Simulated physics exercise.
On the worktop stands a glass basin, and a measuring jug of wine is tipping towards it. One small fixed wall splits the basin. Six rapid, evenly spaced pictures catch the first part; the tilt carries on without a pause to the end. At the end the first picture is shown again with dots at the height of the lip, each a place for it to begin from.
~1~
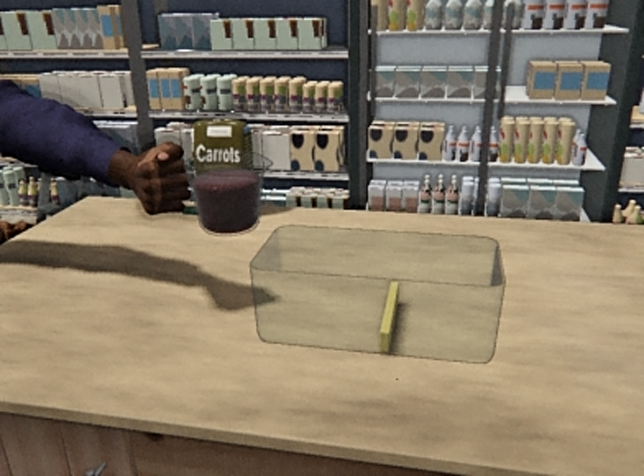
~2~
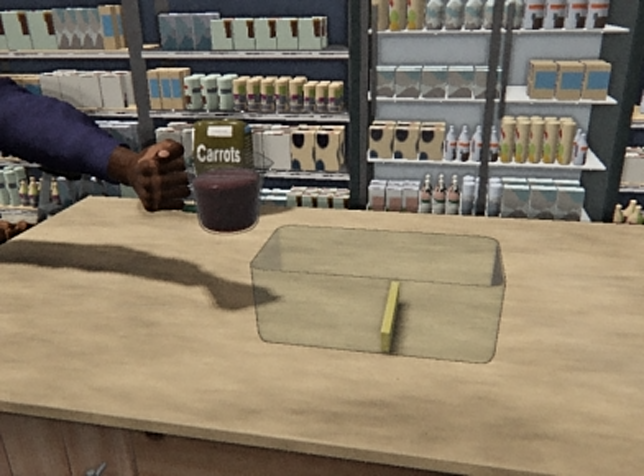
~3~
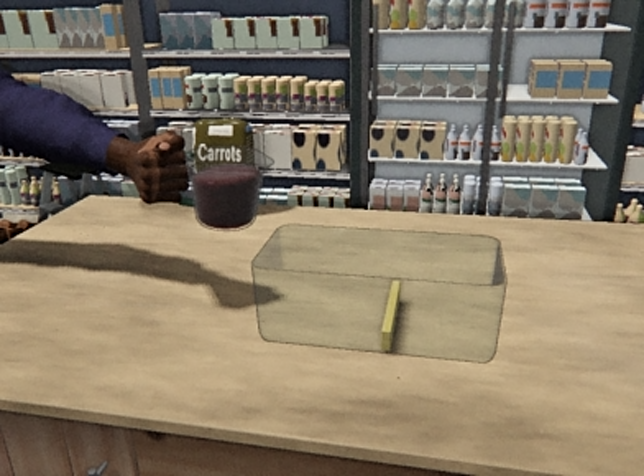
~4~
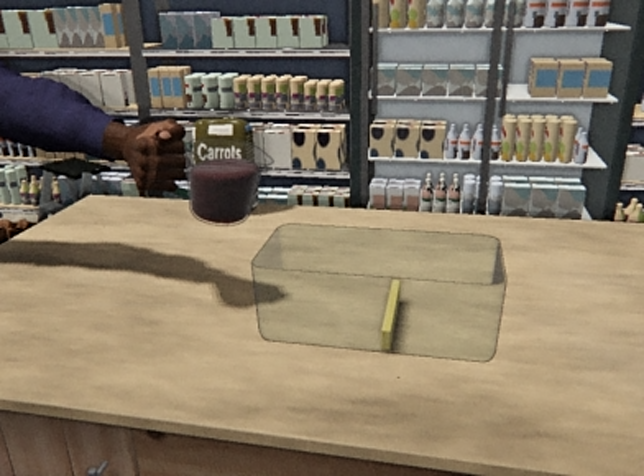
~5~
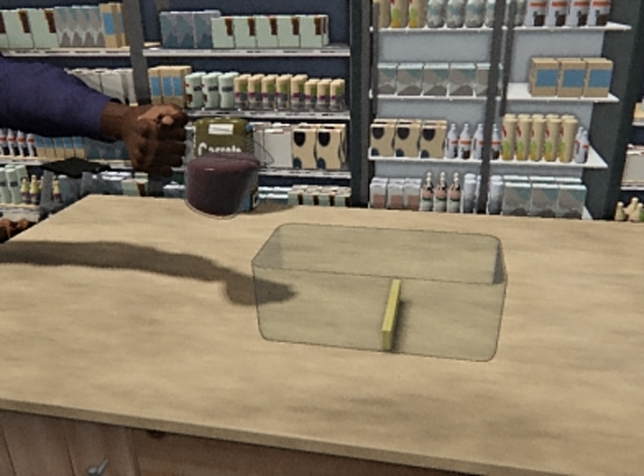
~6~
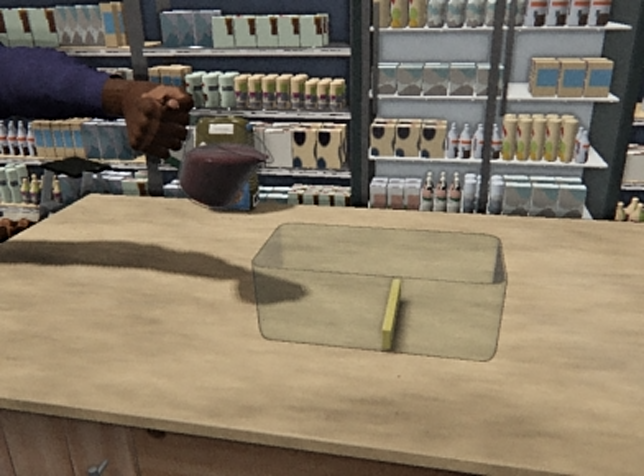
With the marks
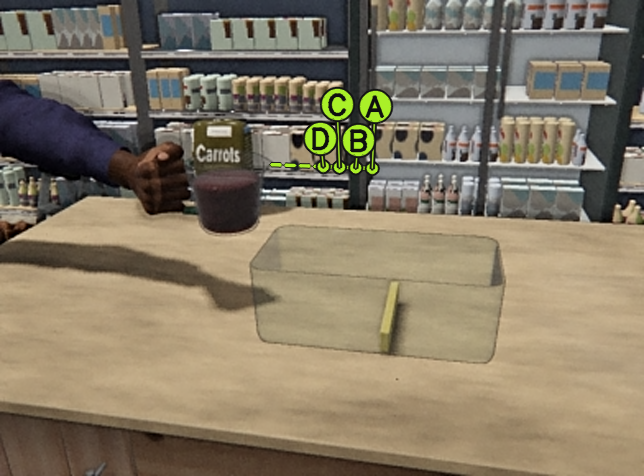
At first, a hand at the left holds a clear jug of dark red wine upright beside a glass basin on a wooden worktop, with stocked shelves behind. The hand then gradually tilts the jug to the right, towards the basin, and the wine slants inside, with none leaving the jug.
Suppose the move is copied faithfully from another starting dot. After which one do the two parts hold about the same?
Choose D.
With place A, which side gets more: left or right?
The right one.
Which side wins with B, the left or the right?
The right one.
On the marked copy, A at (372, 168); B at (355, 167); C at (339, 167); D at (323, 166).
If A is chosen, about 8 % ends left of the wall and 90 % right of it.
If B is chosen, about 8 % ends left of the wall and 90 % right of it.
If C is chosen, about 15 % ends left of the wall and 83 % right of it.
If D is chosen, about 53 % ends left of the wall and 45 % right of it.
